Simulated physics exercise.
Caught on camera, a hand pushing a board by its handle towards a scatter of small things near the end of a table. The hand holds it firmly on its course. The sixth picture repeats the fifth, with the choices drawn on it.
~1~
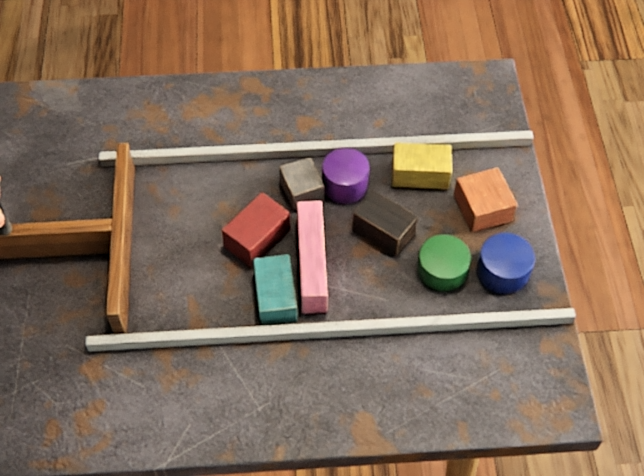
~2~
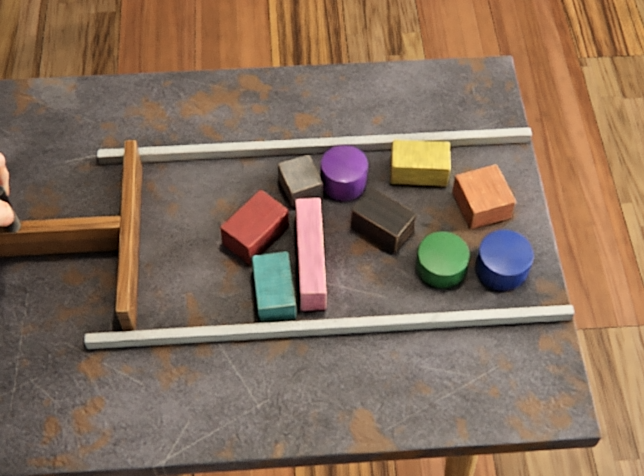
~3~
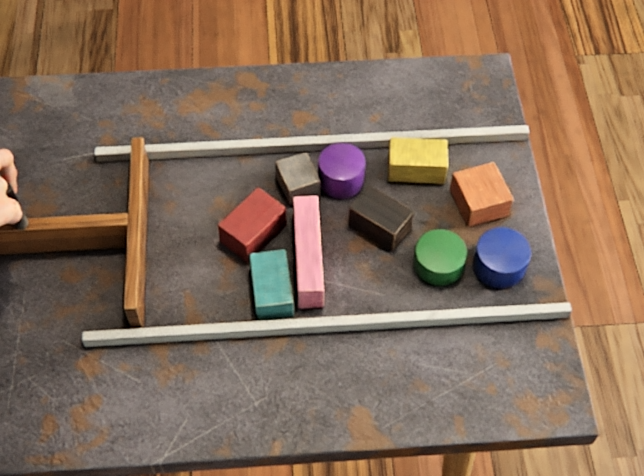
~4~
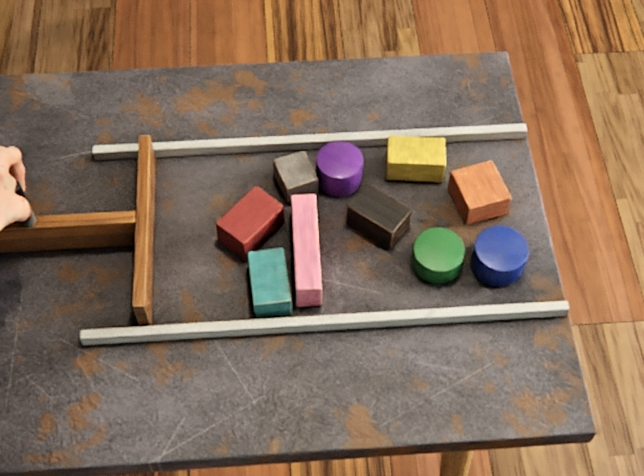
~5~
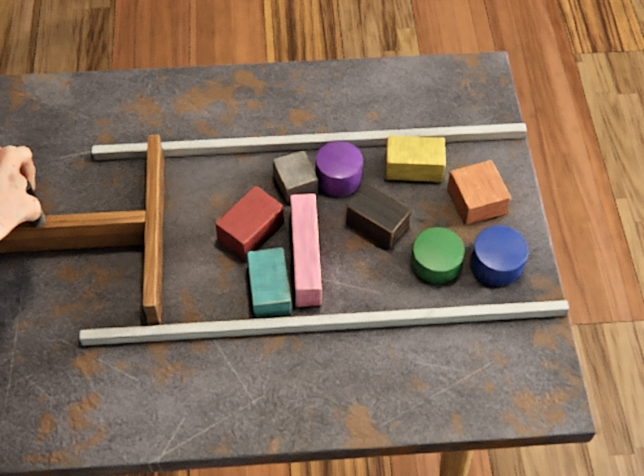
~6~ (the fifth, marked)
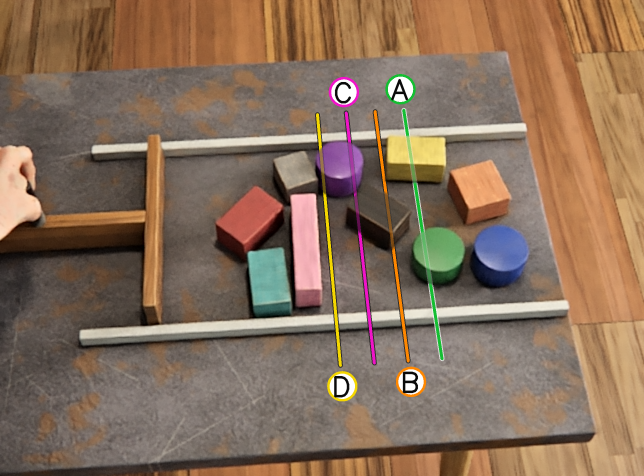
In this clip, a hand at the left pushes a wooden board by its handle steadily to the right between two pale rails on a tabletop, narrowing the gap to a scatter of colourful blocks and round pieces that stay in place.
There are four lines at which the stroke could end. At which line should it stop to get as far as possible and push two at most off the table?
It can go as far as A.
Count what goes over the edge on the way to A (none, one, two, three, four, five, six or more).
One.
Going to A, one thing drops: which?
It is the blue tin.
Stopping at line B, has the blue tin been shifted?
Yes.
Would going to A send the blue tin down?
Yes.
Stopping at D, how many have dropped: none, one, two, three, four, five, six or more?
In all, none.
On the marked copy, A at (421, 224); B at (390, 226); C at (359, 228); D at (328, 230).
With A. Early on, board (249, 210); turquoise block (278, 284); grey block (297, 171).
Further on, board (344, 204); yellow block (448, 154); green tin (443, 256).
At the end, board (420, 200); blue tin over the edge; orange block (540, 190); one fallen.
As for the rest, B is within the limit but short; C is within the limit but short; D is within the limit but short.
